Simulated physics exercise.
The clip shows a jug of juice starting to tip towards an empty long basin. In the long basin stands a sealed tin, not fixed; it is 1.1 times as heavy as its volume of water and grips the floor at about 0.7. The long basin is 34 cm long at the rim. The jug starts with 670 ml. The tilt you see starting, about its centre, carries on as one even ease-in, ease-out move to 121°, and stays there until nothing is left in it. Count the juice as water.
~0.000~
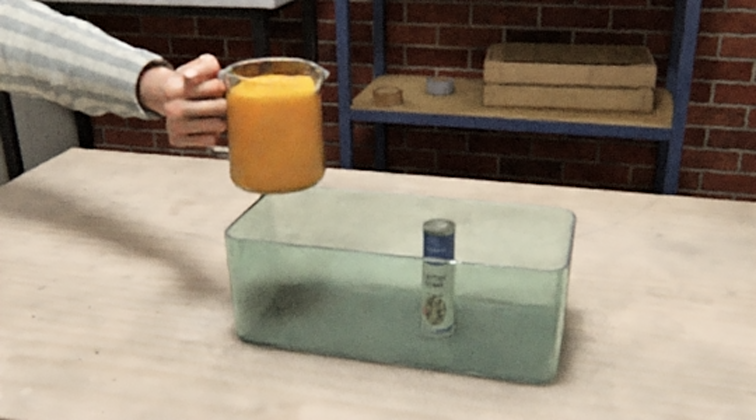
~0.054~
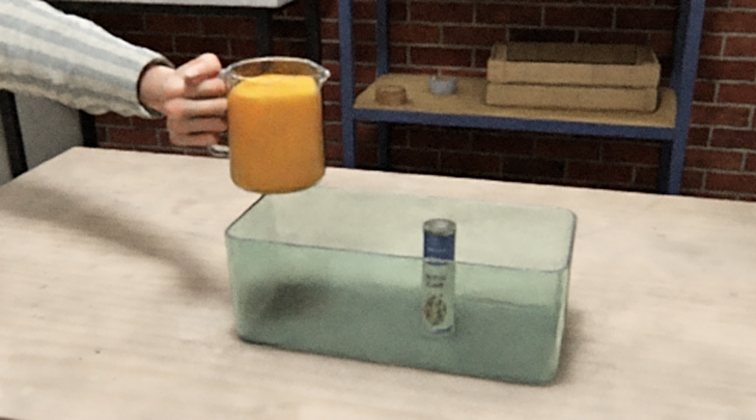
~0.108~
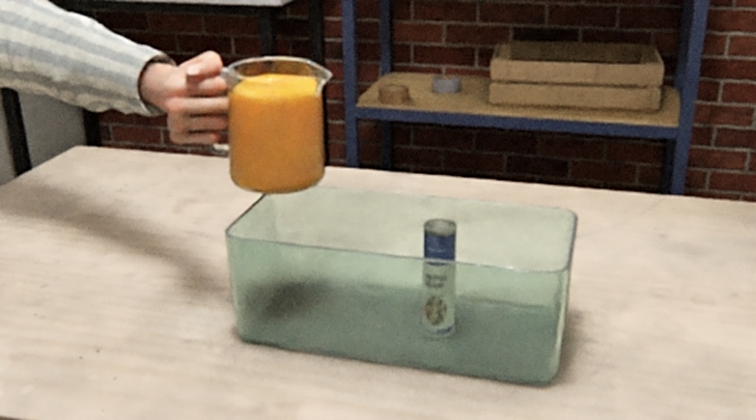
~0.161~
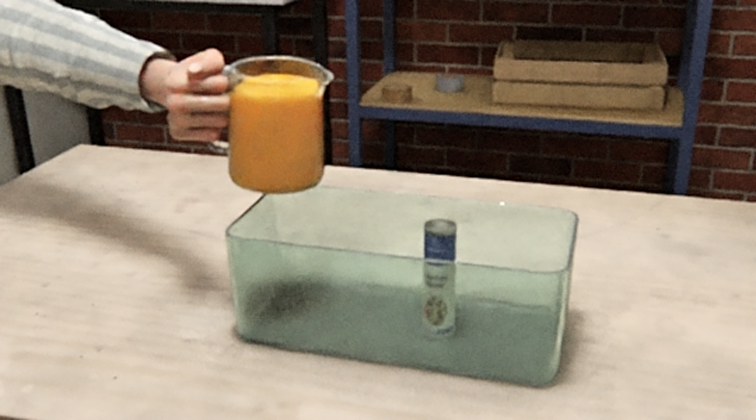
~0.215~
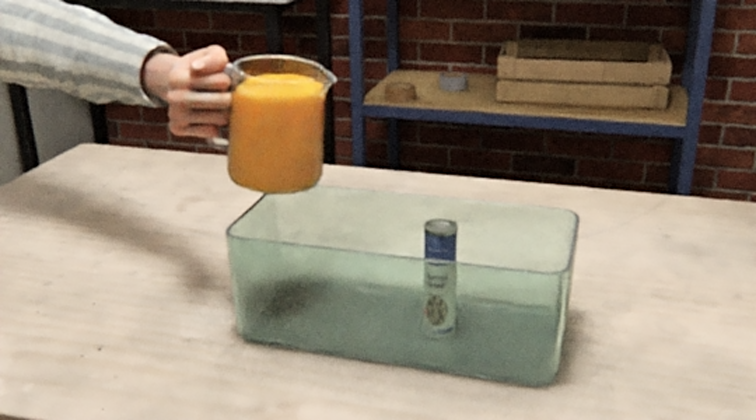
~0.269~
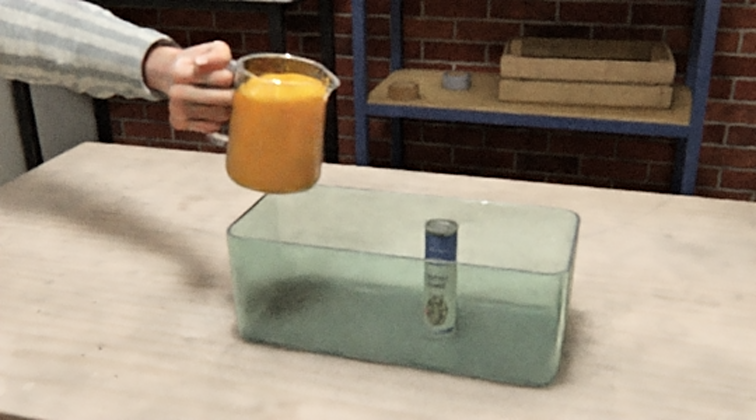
A hand holds a jug of orange juice above a long basin and tilts it slightly right.
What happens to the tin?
The tin keeps standing.
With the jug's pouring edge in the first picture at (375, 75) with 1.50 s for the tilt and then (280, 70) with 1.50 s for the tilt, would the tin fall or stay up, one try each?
First it falls; then it keeps standing.
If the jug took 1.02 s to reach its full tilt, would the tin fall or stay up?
Then it keeps standing.
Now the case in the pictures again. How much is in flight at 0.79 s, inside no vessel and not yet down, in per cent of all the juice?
Some 10 per cent.
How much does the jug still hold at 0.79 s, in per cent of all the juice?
About 84 per cent.
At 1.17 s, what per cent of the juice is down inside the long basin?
Some 68 per cent.
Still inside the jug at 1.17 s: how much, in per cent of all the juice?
Some 24 per cent.
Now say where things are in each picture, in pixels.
In the first picture, it leans 0°; its right rim is at (328, 74); the juice meets the walls at (235, 84) and (317, 88); the long basin's rim runs from (249, 210) to (572, 241); the tin's top is at (439, 230).
In the second picture, it leans 0°; its right rim is at (328, 74); the juice meets the walls at (235, 83) and (318, 88).
In the third picture, it leans 2°; its right rim is at (330, 75); the juice meets the walls at (237, 82) and (320, 88).
In the fourth picture, it leans 3°; its right rim is at (332, 77); the juice meets the walls at (239, 82) and (321, 88).
In the fifth picture, it leans 6°; its right rim is at (335, 80); the juice meets the walls at (241, 82) and (324, 88).
In the sixth picture, it leans 9°; its right rim is at (338, 84); the juice meets the walls at (243, 83) and (328, 88).
By 0.79 s the tilt is 65° and 83 per cent is still to pour; the tin stands where it began.
By 1.17 s the tilt is 107° and 23 per cent is still to pour; the tin stands where it began.
By 1.57 s the tilt is 121° and 0 per cent is still to pour; the tin stands where it began.
By 2.00 s the tilt is 121° and 0 per cent is still to pour; the tin stands where it began.
At rest the tin stands where it began.
